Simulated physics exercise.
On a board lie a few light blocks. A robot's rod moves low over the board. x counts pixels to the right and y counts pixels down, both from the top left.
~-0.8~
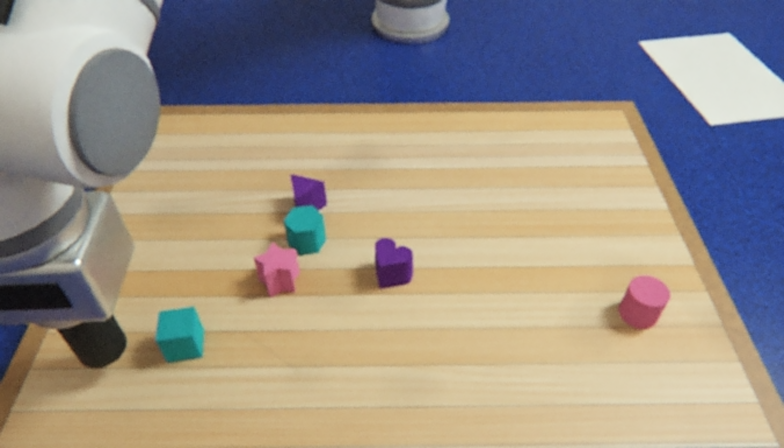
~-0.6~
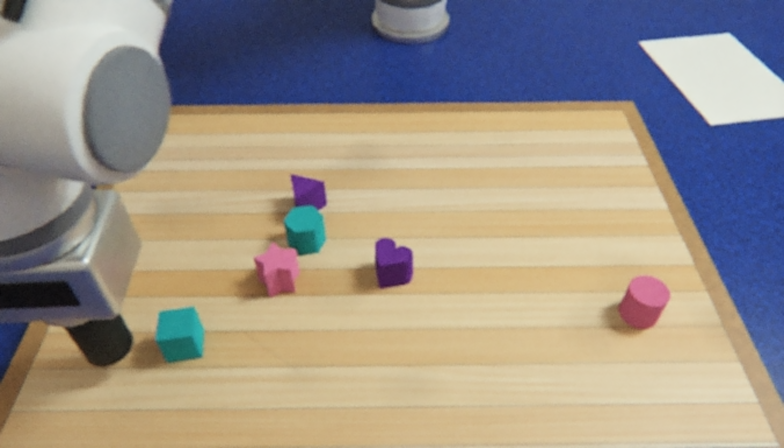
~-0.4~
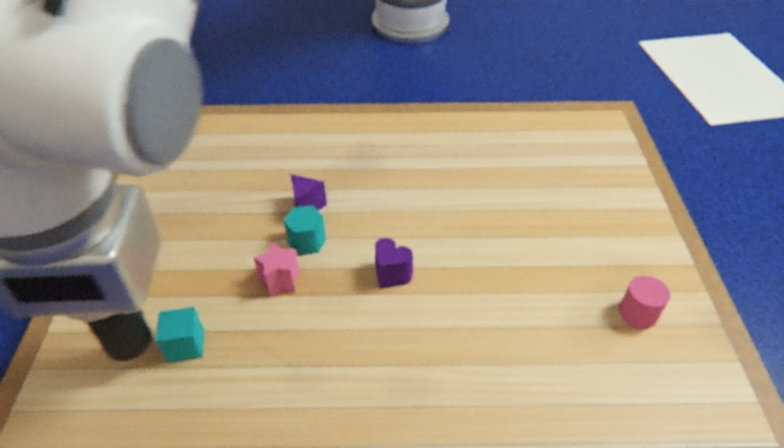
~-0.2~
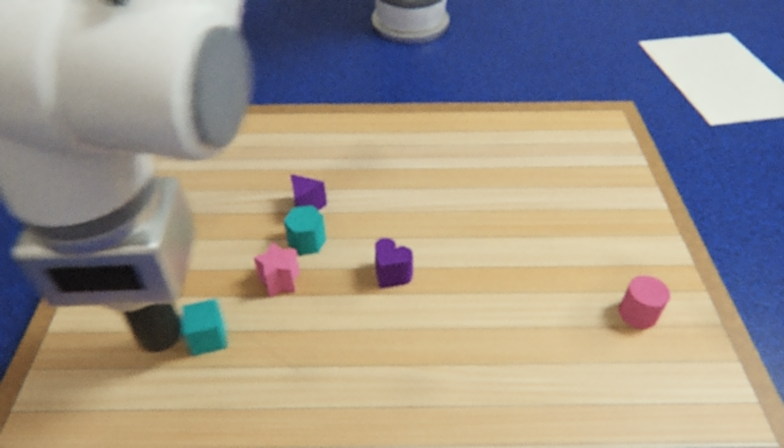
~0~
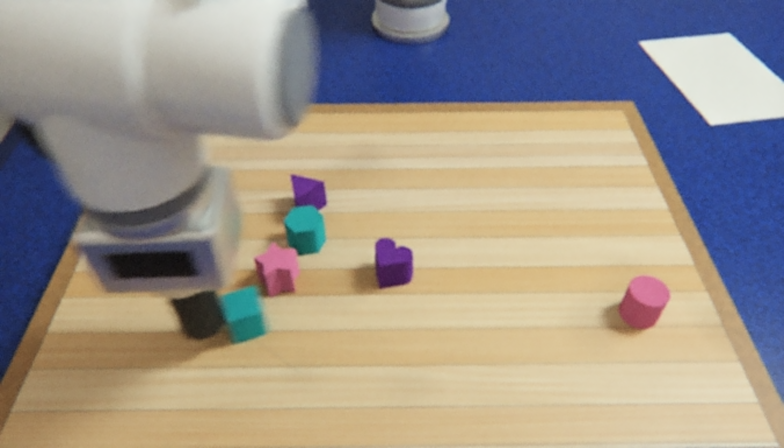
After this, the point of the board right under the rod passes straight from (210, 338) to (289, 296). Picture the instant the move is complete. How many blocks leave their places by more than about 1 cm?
The push will move two blocks.
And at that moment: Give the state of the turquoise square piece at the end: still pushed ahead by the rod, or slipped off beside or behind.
The rod still pushes it.
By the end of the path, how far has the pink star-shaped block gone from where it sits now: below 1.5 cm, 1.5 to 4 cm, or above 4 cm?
Range: 1.5 to 4 cm.
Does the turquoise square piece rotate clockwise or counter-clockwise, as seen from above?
Top view: Clockwise.
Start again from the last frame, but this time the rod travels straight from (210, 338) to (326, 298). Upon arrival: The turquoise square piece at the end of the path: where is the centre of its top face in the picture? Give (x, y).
The centre of its top will be at (359, 264).
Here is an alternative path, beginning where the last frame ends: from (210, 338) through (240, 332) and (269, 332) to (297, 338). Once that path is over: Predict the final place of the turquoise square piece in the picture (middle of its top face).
The point I'd pick in the picture is (316, 287).
What follows on the original path. Halfway along, rod at (246, 299); turquoise square piece at (284, 286), turned 20° clockwise.
At the end, rod at (286, 279); turquoise square piece at (324, 272), turned 35° clockwise; pink star-shaped block at (291, 243), turned 45° anticlockwise; turquoise six-sided block at (304, 214).
